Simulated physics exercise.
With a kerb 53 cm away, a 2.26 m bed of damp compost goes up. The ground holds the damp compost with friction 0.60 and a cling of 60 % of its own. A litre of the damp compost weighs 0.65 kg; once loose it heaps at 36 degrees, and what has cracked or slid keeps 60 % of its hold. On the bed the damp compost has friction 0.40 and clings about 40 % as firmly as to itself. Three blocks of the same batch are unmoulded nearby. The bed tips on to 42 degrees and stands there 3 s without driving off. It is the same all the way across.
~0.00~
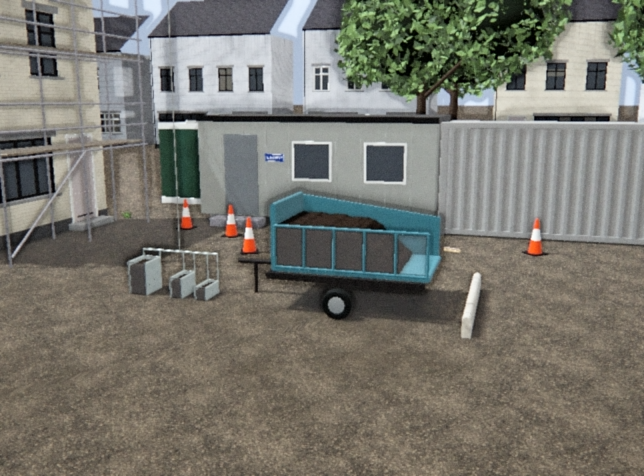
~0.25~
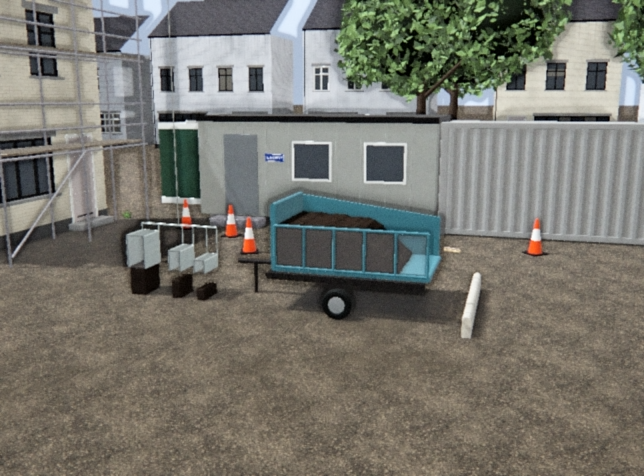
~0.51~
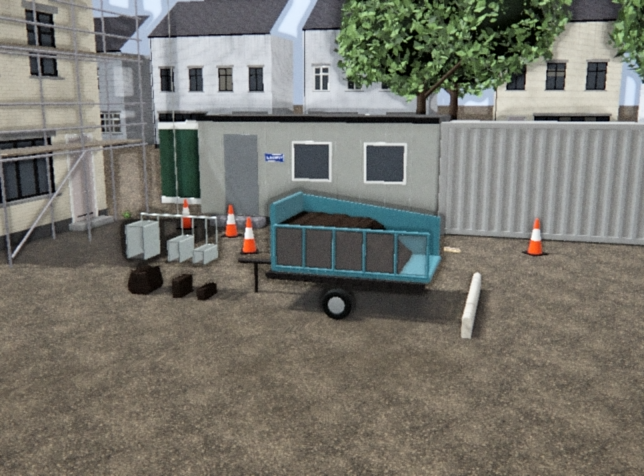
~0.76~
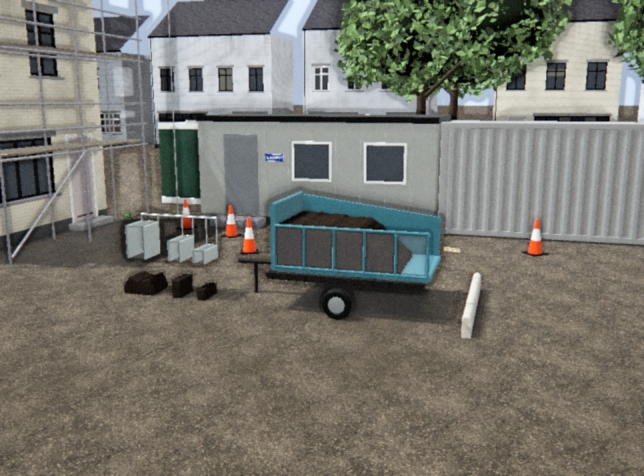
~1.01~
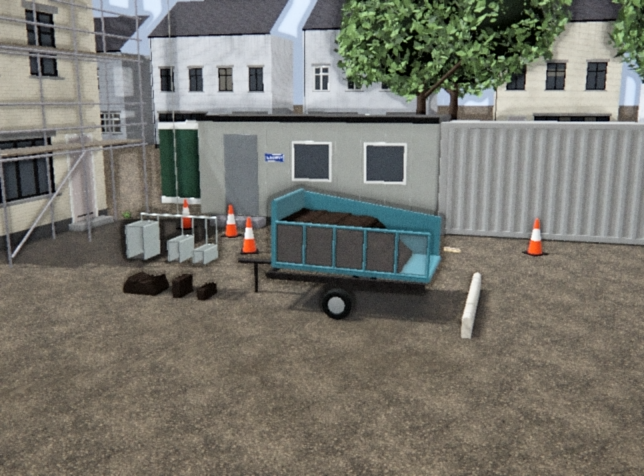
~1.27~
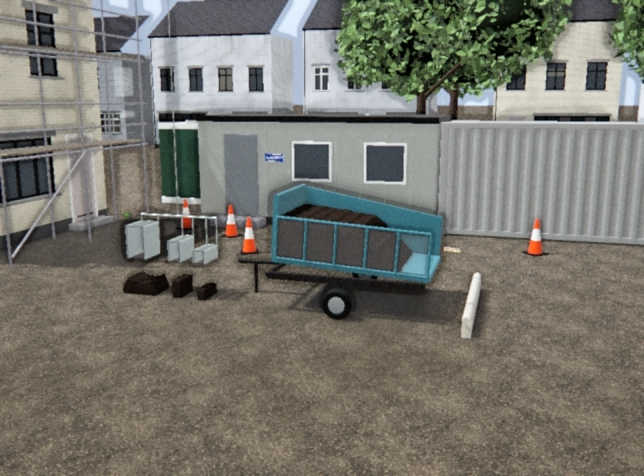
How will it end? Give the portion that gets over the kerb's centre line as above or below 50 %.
It comes out below 50 %.
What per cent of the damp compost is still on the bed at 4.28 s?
Some 100 per cent.
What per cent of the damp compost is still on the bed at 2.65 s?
Near 100 %.
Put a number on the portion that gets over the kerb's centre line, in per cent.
Near 40 %.
After 2.65 s, the tilt is 14 degrees, all is on the bed and 0 % past the kerb's middle.
After 4.28 s, the tilt is 27 degrees, all is on the bed and 0 % past the kerb's middle.
After 5.92 s, the tilt is 41 degrees, 20 % is on the bed and 29 % past the kerb's middle.
After 7.55 s, the tilt is 42 degrees, 8 % is on the bed and 40 % past the kerb's middle.
After 9.25 s, the tilt is 42 degrees, 8 % is on the bed and 40 % past the kerb's middle.
